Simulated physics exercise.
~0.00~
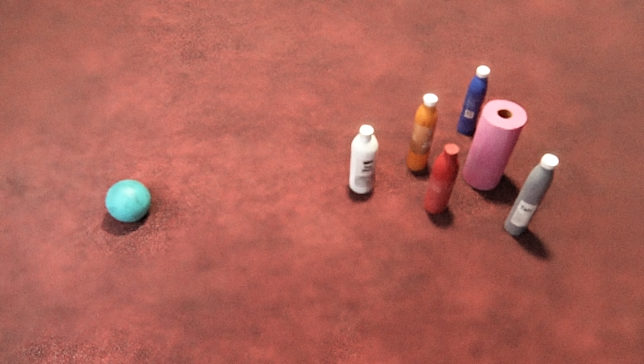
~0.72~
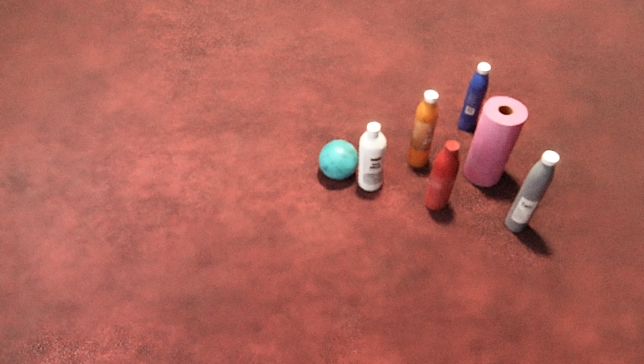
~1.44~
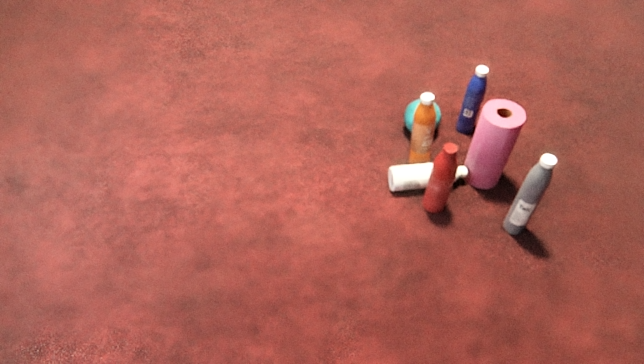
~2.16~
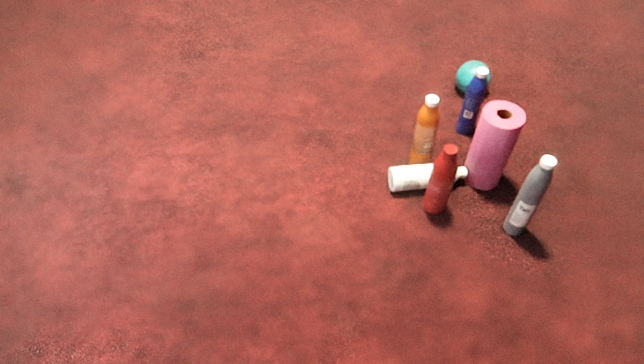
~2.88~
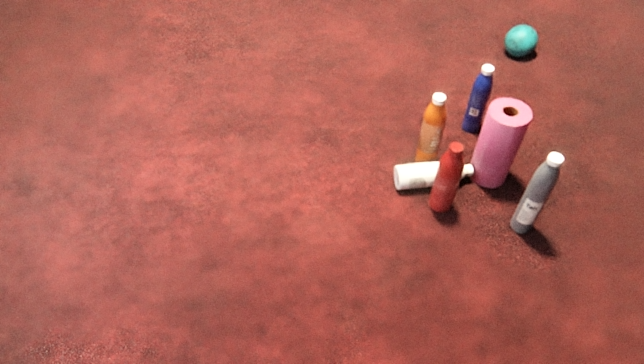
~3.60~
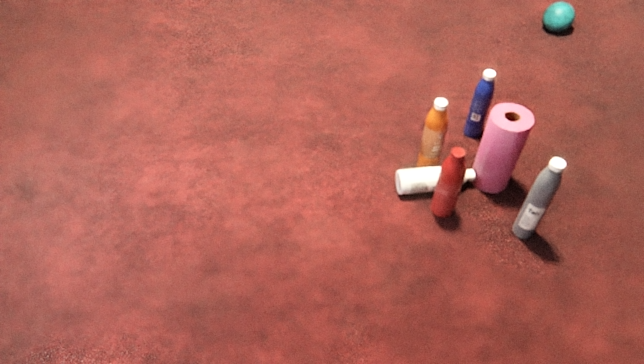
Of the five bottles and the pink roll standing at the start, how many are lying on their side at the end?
One of them is lying on its side at the end, the white bottle.
